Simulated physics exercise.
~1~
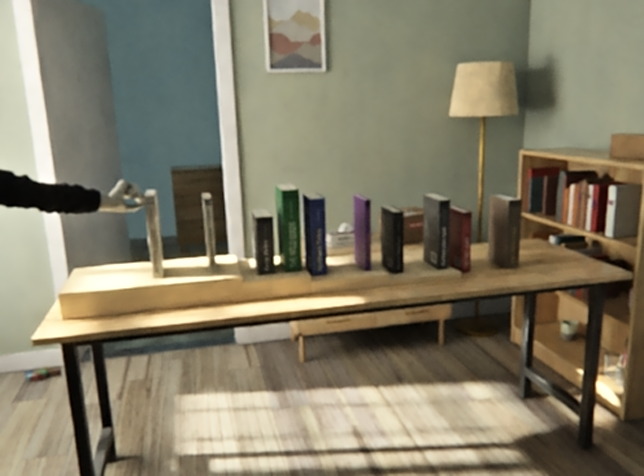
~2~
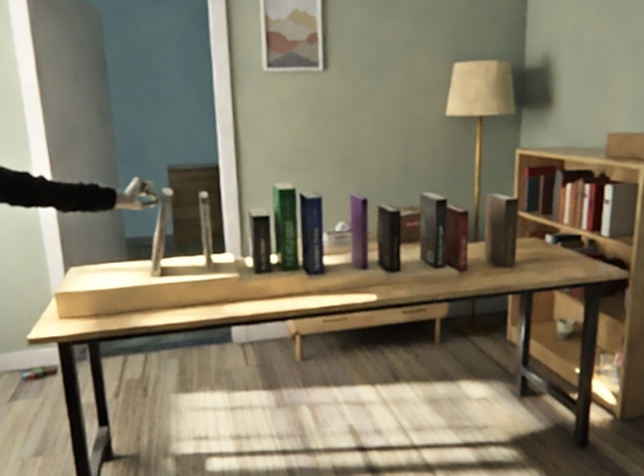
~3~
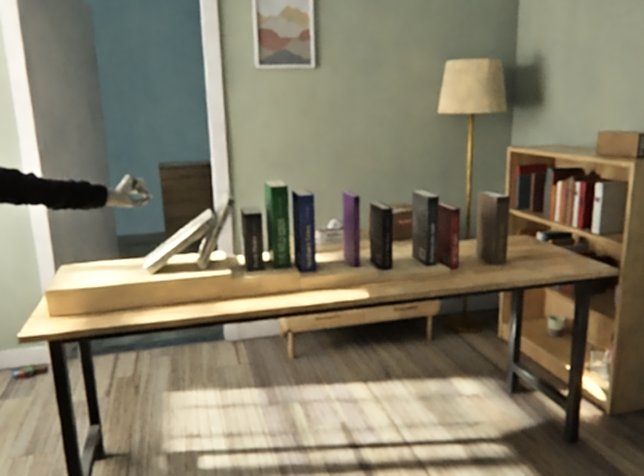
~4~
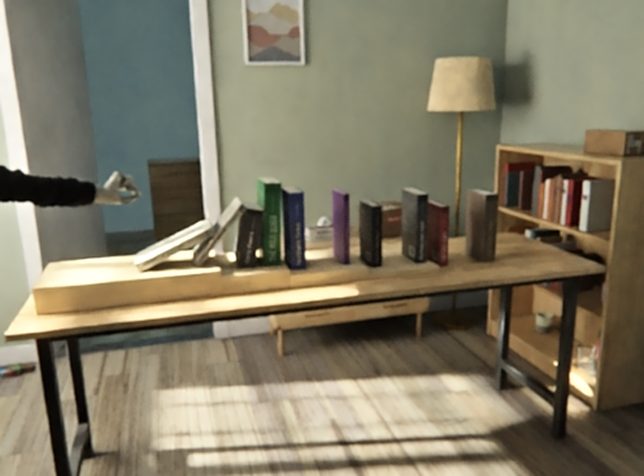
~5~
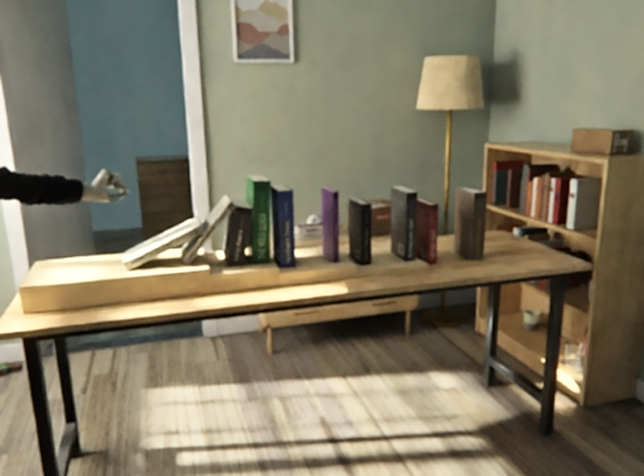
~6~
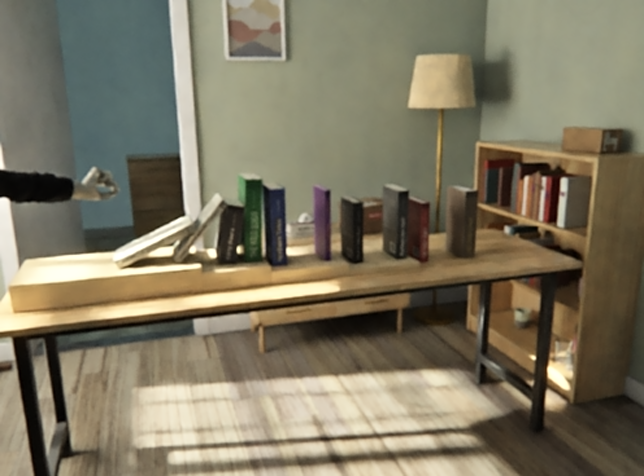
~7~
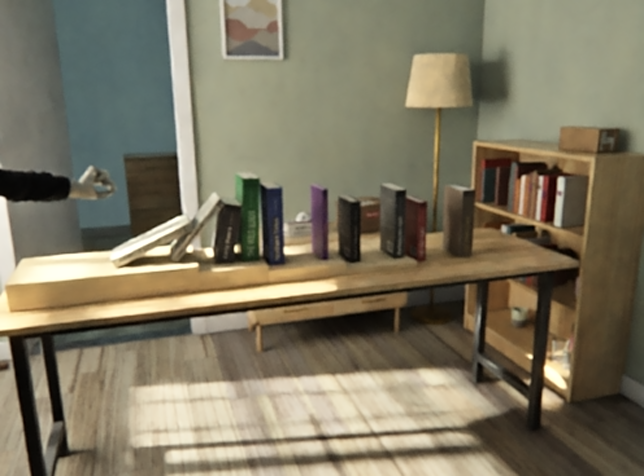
At the start, a row of upright books, among them green, blue, purple and red ones, stands along a wooden table, the leftmost two pale and on a raised wooden block. A hand in a dark sleeve reaches in from the left and tips the first book to the right. It topples into the second pale book, which tilts over toward a short dark book as the hand stays behind. The first slides down low against its neighbor, and the short dark book leans slightly toward the green one. As the view drifts right, everything settles, with green, blue, purple and red still standing.
